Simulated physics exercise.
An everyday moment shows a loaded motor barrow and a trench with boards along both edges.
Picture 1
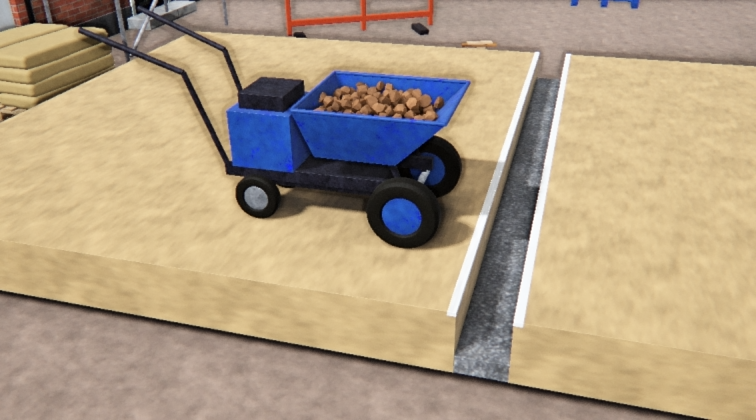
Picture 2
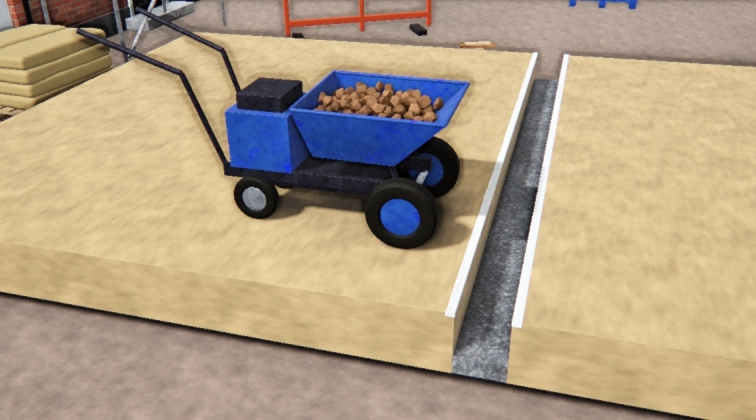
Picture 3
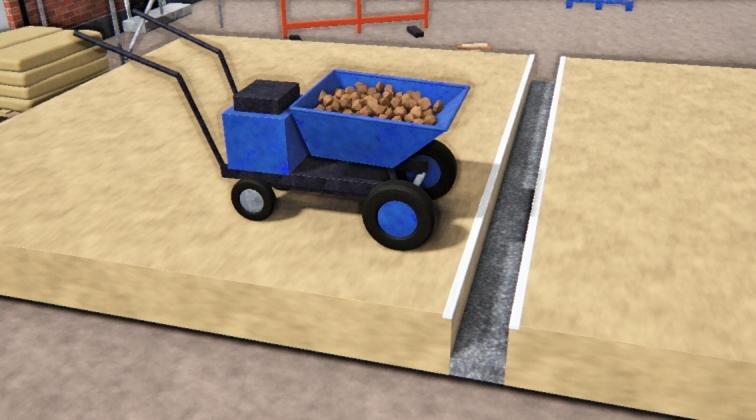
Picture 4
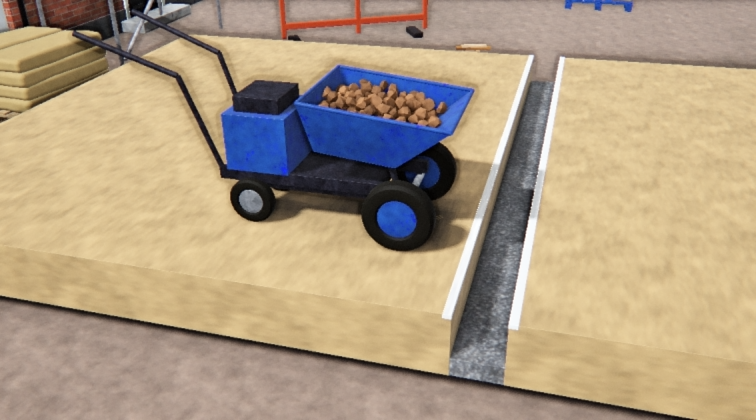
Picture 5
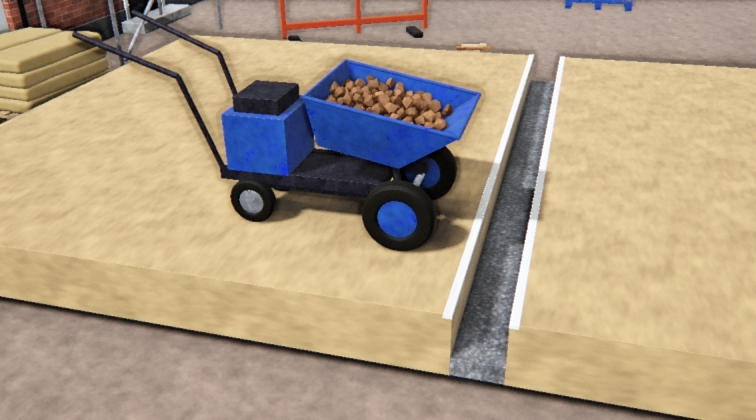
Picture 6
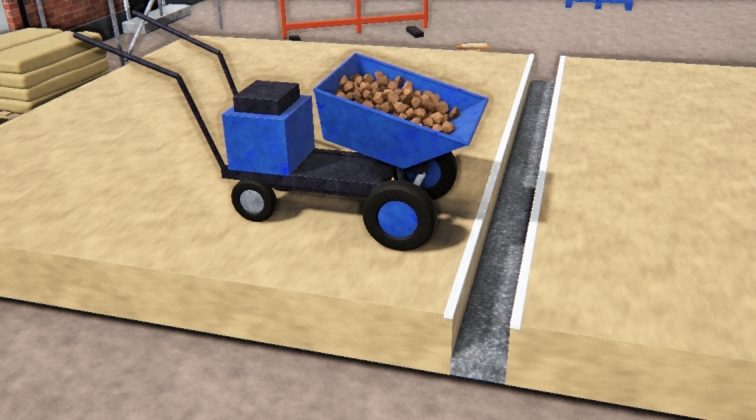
On a building site seen from slightly above and to one side, a raised tan surface is crossed by a narrow grey trench edged with pale boards. A blue motor barrow with black handles stands left of the trench, its skip heaped with brown clods, with tan slabs stacked behind at left. The view shifts very slightly at first, then the skip tilts gradually toward the trench while the wheels stay put.
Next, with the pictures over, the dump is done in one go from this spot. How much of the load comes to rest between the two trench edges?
The greater share will most likely not reach the trench.
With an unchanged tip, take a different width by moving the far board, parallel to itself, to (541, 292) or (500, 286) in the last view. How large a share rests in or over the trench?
In order: Some 70 per cent, then some 0 per cent.
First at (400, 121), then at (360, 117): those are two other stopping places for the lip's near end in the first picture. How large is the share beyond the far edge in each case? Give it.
Trial 1 around 0 %, trial 2 around 0 %.
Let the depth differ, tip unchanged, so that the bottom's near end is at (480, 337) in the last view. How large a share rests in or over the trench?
20 %.
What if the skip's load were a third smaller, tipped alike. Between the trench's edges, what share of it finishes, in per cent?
40 in a hundred, roughly.
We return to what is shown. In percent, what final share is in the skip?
It works out to some 5 percent.
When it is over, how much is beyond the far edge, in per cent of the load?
That share is about 65 percent.
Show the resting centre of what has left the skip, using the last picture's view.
The centre comes to rest close to (550, 232).
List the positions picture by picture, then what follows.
In the first picture, lip of the skip at (445, 125), level; top of the load at (373, 102), clay clods; first edge of the trench at (463, 278); far edge at (525, 288), the trench under half as wide as the skip, and about as deep as wide.
In the second picture, lip of the skip at (445, 126), level; top of the load at (372, 102).
In the third picture, lip of the skip at (446, 130), tipped barely; top of the load at (361, 104).
In the fourth picture, lip of the skip at (451, 133), tipped a little; top of the load at (365, 102).
In the fifth picture, lip of the skip at (458, 138), tipped a little; top of the load at (367, 97).
In the sixth picture, lip of the skip at (467, 144), tipped clearly; top of the load at (365, 88); first edge of the trench at (459, 281); far edge at (522, 289).
Soon after the last picture, skip tipped steeply; all in the skip.
A little later, skip tipped steeply; most in the skip; a small part in or heaped over the trench; a small part beyond it; a stray few falling.
Later still, skip tipped right over; a small part in the skip; about a quarter in or heaped over the trench; about two thirds beyond it.
By the end, skip tipped right over; a small part in the skip; about a quarter in or heaped over the trench; about two thirds beyond it.
